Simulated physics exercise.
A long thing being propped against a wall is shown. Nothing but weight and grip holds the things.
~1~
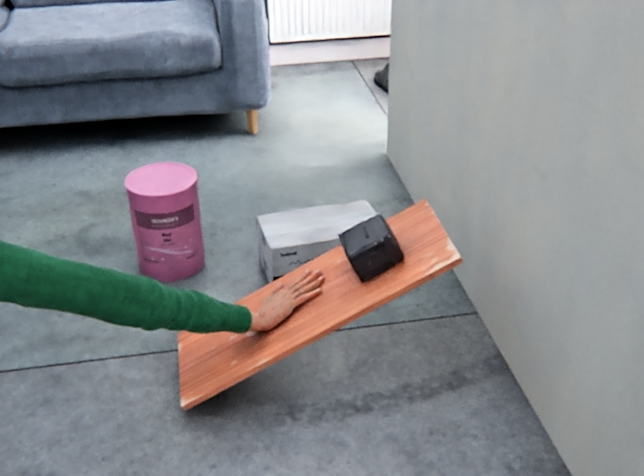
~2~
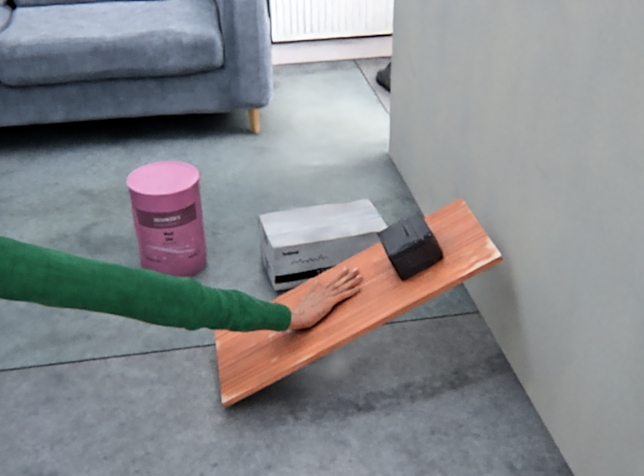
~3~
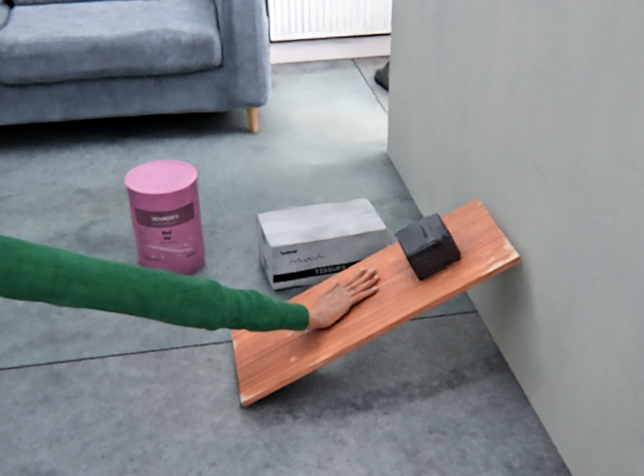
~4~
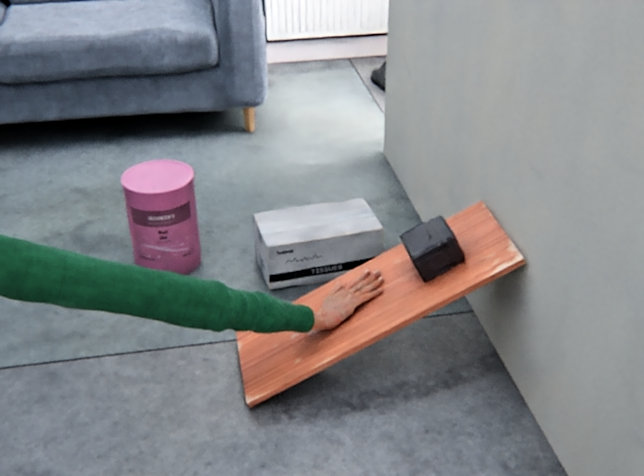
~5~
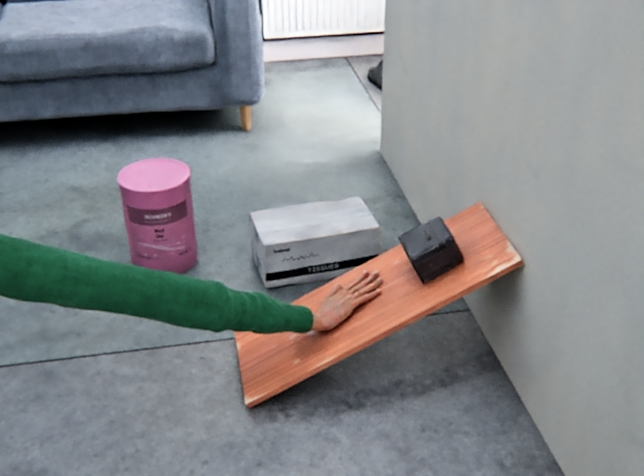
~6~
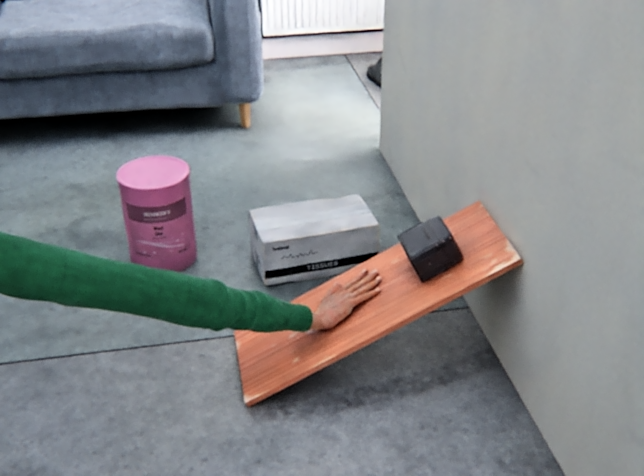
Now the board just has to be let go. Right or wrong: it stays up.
Wrong, it slips.
Then, 0.30 s later than the last frame, orange board sunk by 17° near (352, 334).
Then, 0.40 s later than the last frame, orange board sunk by 27° near (346, 349).
Then, 0.50 s later than the last frame, orange board sunk by 28° near (345, 351).
When it is over, moved from the start, orange board; the other 2 as before. End places, in pixels of the last picture, orange board near (345, 354). The board slides down.
